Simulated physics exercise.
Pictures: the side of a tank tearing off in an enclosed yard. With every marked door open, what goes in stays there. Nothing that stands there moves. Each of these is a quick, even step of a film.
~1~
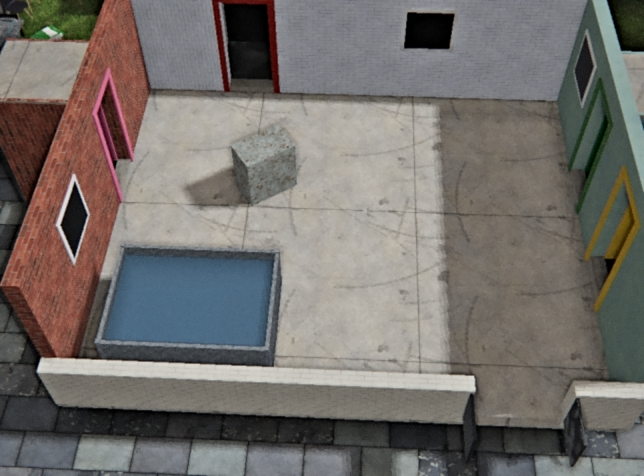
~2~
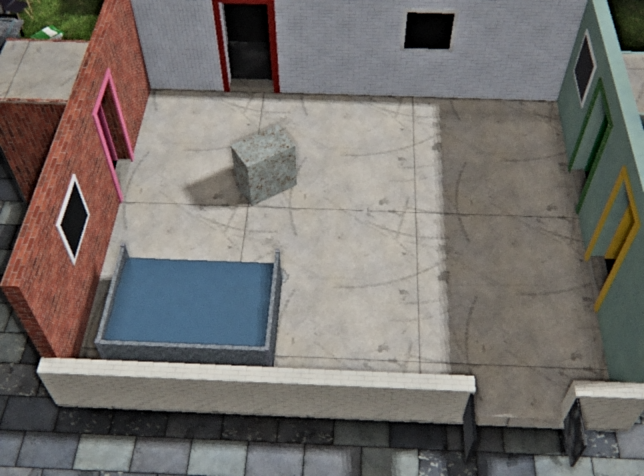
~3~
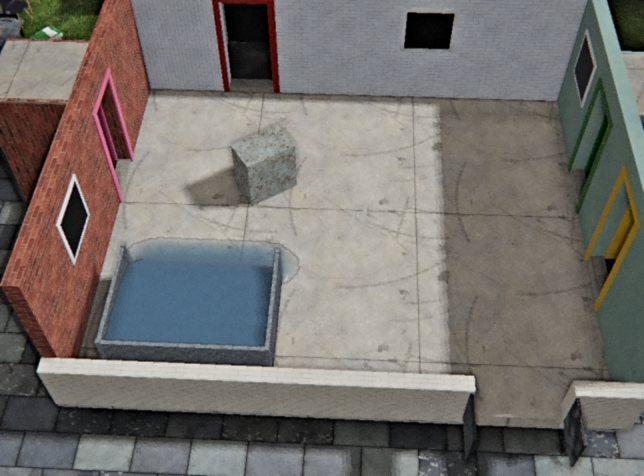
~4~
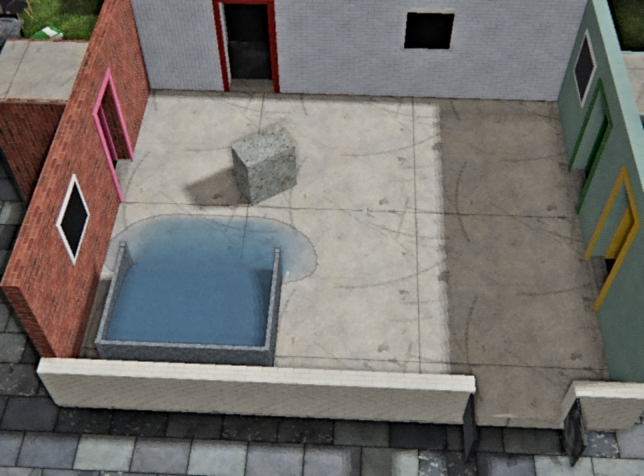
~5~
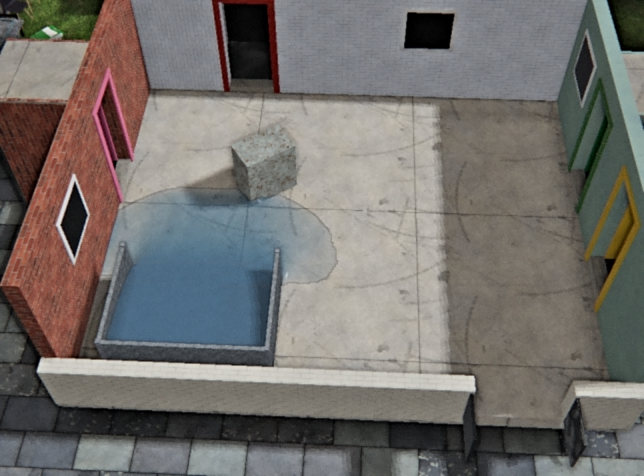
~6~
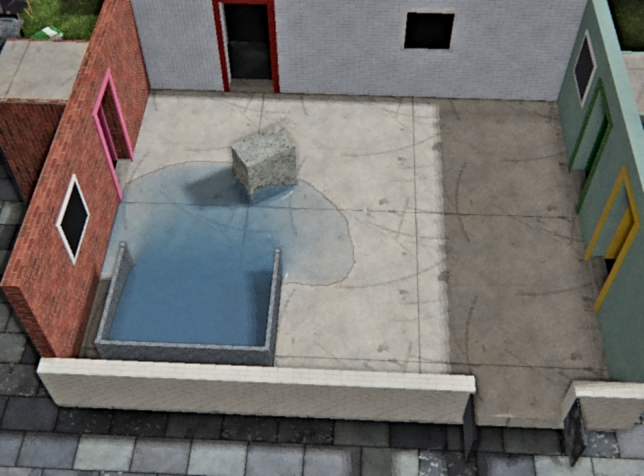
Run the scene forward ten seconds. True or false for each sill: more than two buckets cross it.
Red door - true; green door - true; yellow door - false; pink door - true.
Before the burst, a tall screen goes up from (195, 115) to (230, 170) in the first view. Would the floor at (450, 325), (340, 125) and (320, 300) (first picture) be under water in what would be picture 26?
Results in order: Bone-dry / swamped / bone-dry.
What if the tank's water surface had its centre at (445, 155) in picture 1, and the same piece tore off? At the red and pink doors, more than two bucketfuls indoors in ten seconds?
Door by door, red admits less and pink admits more.
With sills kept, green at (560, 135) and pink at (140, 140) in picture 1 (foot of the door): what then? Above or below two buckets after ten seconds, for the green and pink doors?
Note: Green beats the limit, pink beats the limit.
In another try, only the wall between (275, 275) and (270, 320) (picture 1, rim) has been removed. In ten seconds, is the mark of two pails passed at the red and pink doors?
The red door falls short, while the pink door falls short.
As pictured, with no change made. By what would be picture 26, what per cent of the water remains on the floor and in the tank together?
96 %.
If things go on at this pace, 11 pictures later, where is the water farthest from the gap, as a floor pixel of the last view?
About (454, 103).
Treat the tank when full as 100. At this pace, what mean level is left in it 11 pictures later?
Roughly 24 per cent.
A moment on, water covers 35 % of the floor; the red door under two buckets in, the green door not reached, the yellow door not reached, the pink door under two buckets in.
Next, water covers 50 % of the floor; the red door over two buckets in, the green door not reached, the yellow door not reached, the pink door over two buckets in.
Then, water covers 65 % of the floor; the red door far over two buckets in, the green door wet at the sill, nothing in, the yellow door not reached, the pink door over two buckets in.
Later, water covers 75 % of the floor; the red door far over two buckets in, the green door under two buckets in, the yellow door wet at the sill, nothing in, the pink door far over two buckets in.
In the end, water covers 95 % of the floor; the red door far over two buckets in, the green door over two buckets in, the yellow door wet at the sill, nothing in, the pink door far over two buckets in.
